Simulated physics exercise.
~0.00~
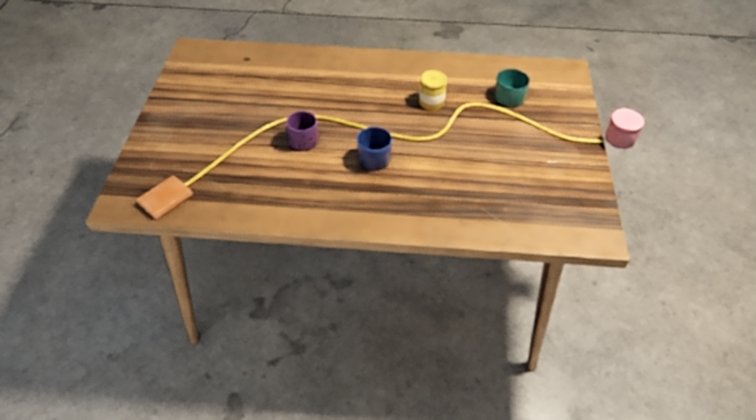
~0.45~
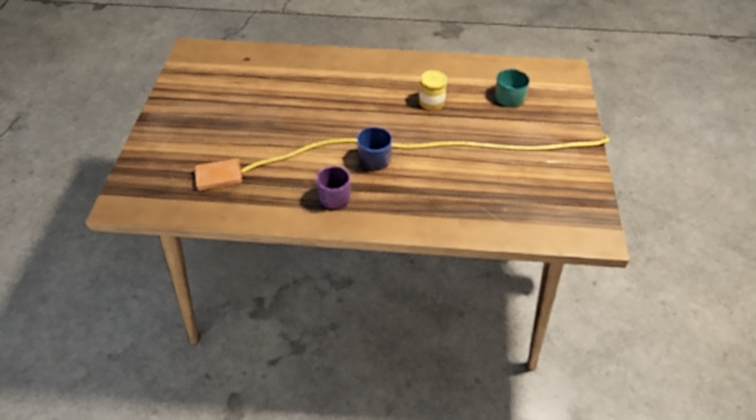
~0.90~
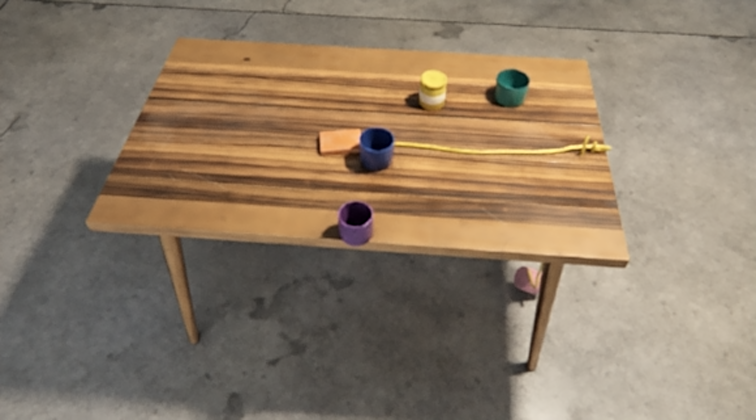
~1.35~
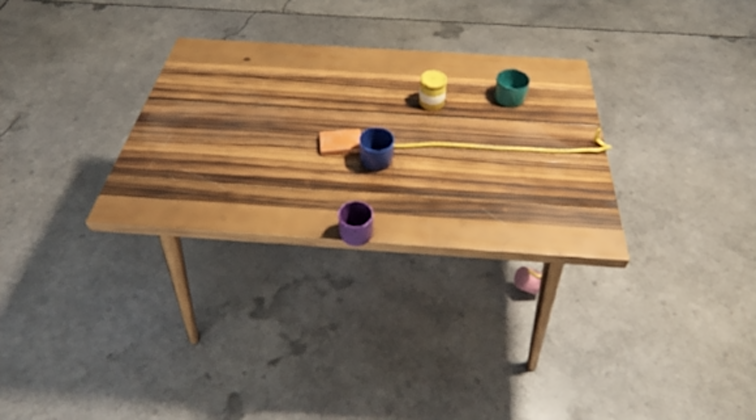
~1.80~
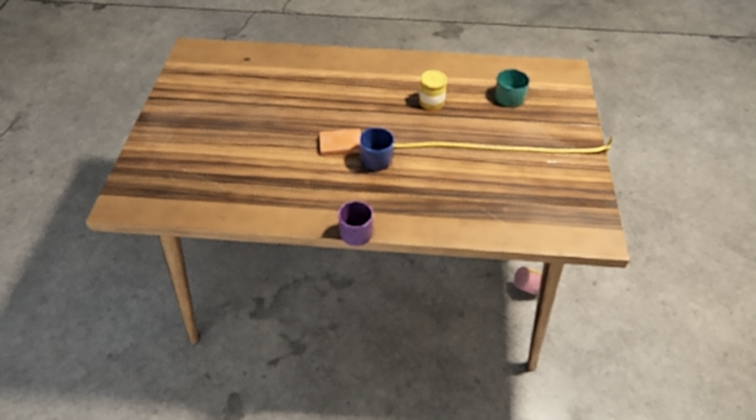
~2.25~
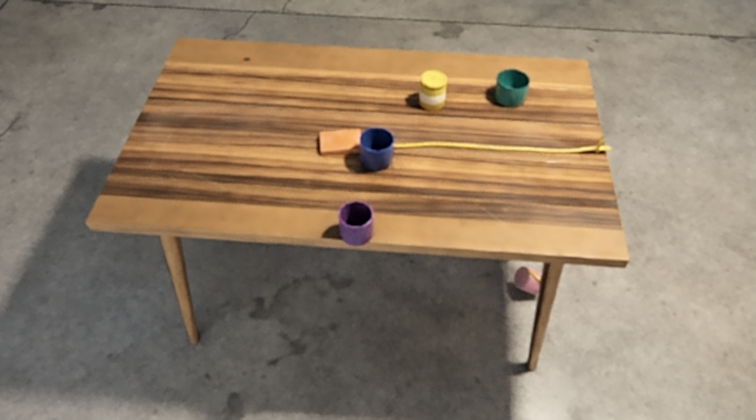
On a striped wooden table, a pink cup-shaped object dropped off the right edge, and the yellow cable straightened, dragging an orange block rightward and sweeping the purple mug toward the front edge, until the block stopped by the blue mug.
